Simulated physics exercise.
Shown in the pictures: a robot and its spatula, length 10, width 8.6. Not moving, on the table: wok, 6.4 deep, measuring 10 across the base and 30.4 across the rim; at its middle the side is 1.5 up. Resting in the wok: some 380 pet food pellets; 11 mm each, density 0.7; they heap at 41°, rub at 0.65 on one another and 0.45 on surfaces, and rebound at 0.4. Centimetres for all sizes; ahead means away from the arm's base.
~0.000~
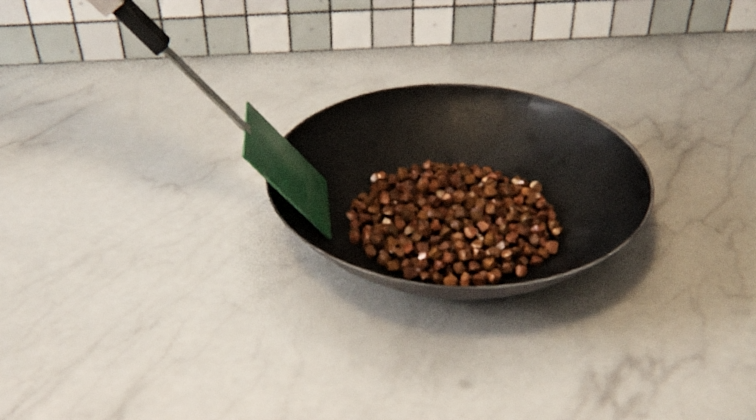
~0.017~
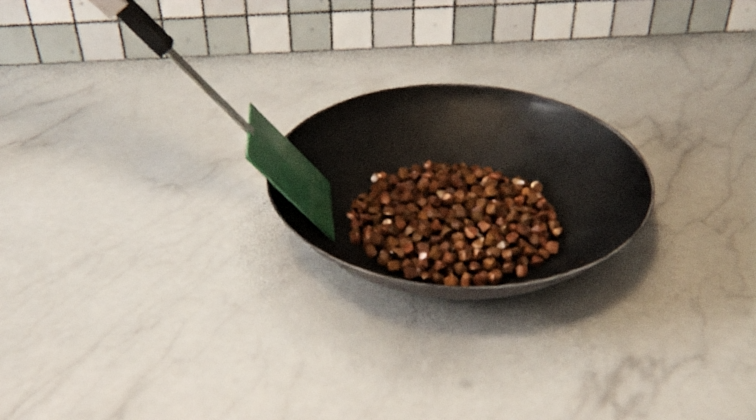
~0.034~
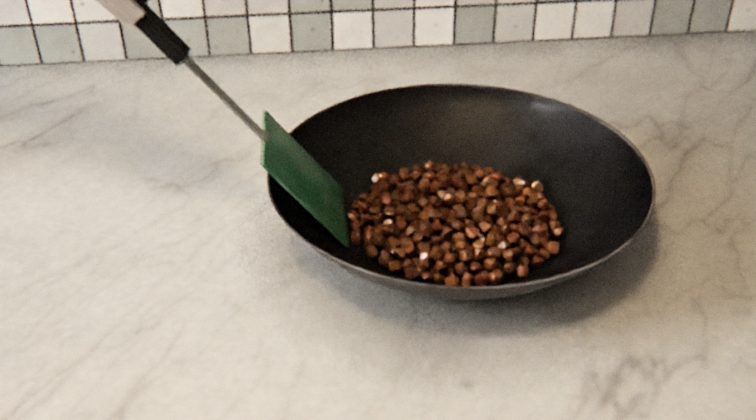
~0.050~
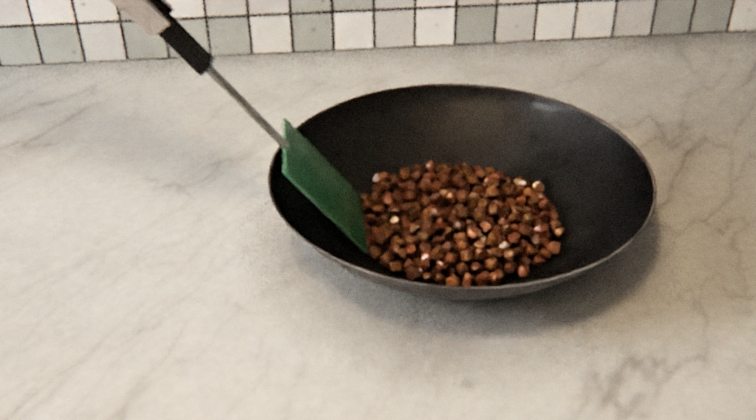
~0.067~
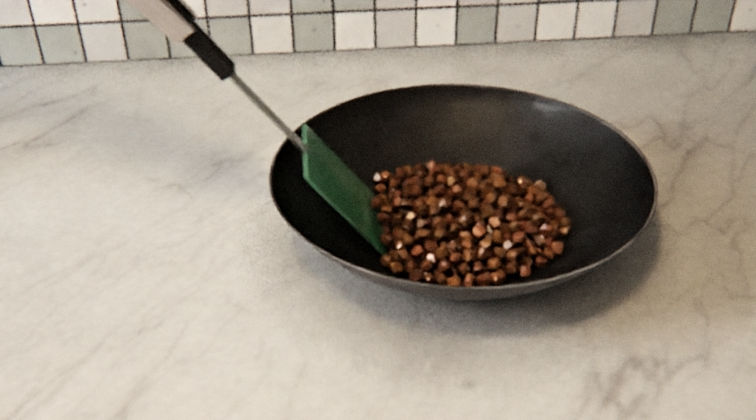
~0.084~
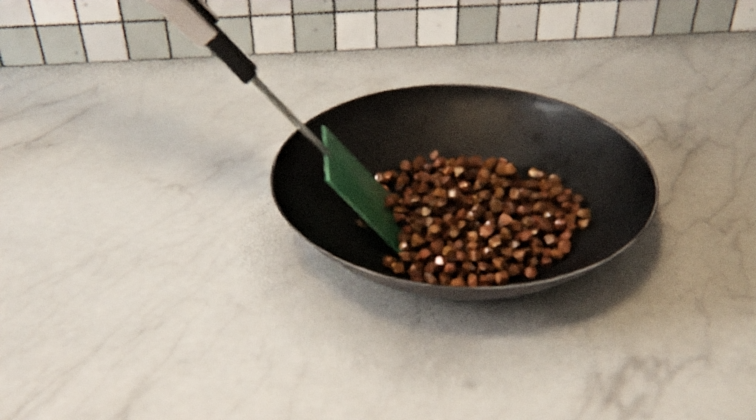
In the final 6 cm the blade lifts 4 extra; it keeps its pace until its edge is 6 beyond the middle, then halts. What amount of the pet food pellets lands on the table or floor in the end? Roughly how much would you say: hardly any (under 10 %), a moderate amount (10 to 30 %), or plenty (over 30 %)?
I'd say hardly any.
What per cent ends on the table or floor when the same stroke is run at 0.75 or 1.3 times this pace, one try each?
Near 0 and near 5 percent respectively.
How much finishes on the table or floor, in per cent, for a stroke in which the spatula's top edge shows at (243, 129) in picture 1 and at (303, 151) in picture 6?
0 %.
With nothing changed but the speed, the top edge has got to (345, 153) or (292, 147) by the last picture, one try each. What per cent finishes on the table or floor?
I'd estimate some 5 and 0 in a hundred.
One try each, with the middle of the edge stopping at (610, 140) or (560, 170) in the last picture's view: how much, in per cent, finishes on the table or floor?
About 40 and 10 per cent.
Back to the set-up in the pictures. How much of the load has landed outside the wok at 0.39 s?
About 0 per cent.
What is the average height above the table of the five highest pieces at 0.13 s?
I'd say close to 7 cm on average.
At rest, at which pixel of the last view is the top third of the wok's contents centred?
Close to pixel (574, 183).
After 0.13 s, sloping 53°, highest piece 10 above the table; 380 in the wok, 1 on the blade or in flight.
After 0.17 s, sloping 53°, highest piece 16 above the table; 380 in the wok, 1 on the blade or in flight.
After 0.39 s, sloping 53°, highest piece 17 above the table; 374 in the wok, 4 on the table or floor, 3 on the blade or in flight.
After 1.44 s, sloping 53°, highest piece 7 above the table; 374 in the wok, 7 on the table or floor.
At rest, 374 in the wok, 7 on the table or floor. That is 2 % on the table or floor.
